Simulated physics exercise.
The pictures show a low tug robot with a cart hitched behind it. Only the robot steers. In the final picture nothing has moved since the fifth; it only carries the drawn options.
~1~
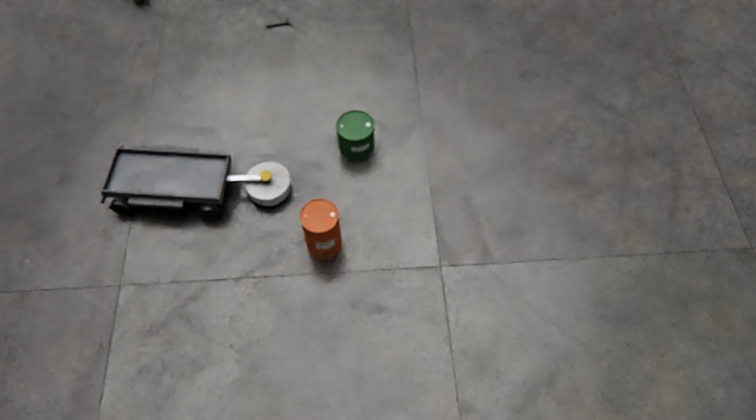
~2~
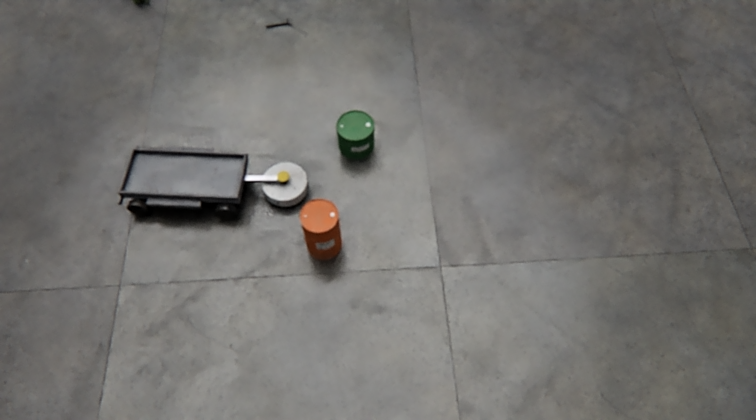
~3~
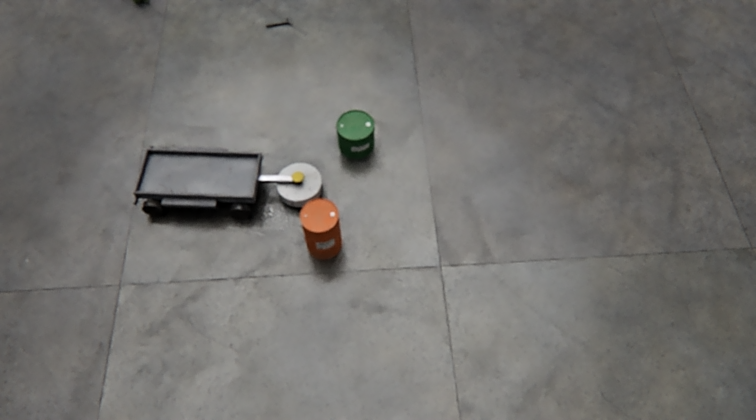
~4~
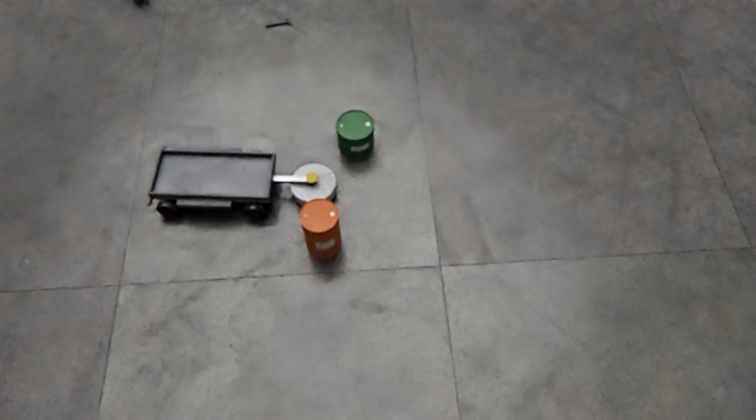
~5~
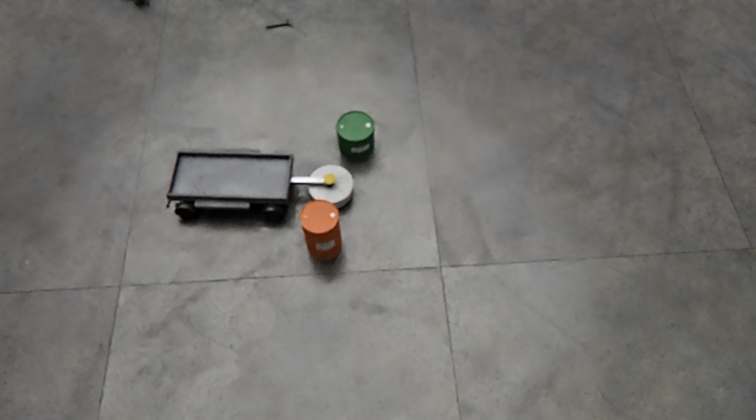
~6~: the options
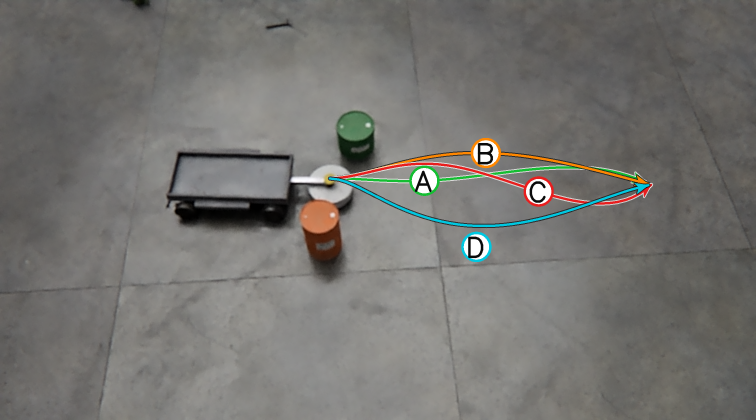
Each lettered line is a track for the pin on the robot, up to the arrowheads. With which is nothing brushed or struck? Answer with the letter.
With A nothing is hit.
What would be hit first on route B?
It meets the green tub.
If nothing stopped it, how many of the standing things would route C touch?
It touches one.
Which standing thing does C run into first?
First the green tub.
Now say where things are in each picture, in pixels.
The first frame shows grey cart (168, 175); green tub (356, 144); orange drum (324, 244).
The second frame shows robot (285, 183); grey cart (185, 175); orange drum (324, 244).
The third frame shows robot (299, 183); grey cart (200, 175); orange drum (324, 243).
The fourth frame shows robot (313, 184); grey cart (214, 176); orange drum (324, 243).
The fifth frame shows robot (331, 185); grey cart (231, 177); orange drum (324, 244); green tub (356, 145).
On the marked copy, A from (330, 179) via (484, 175) to (645, 182); B from (330, 179) via (486, 153) to (648, 184); C from (330, 179) via (497, 178) to (651, 185); D from (330, 179) via (495, 226) to (648, 185).
Taking A. A third of the way, robot (443, 186), cart (345, 180).
Two thirds of the way, robot (551, 175), cart (456, 175).
When it is over, robot (646, 191), cart (550, 174); nothing has been touched.
As for the rest, B meets the green tub; C meets the green tub; D meets the orange drum.
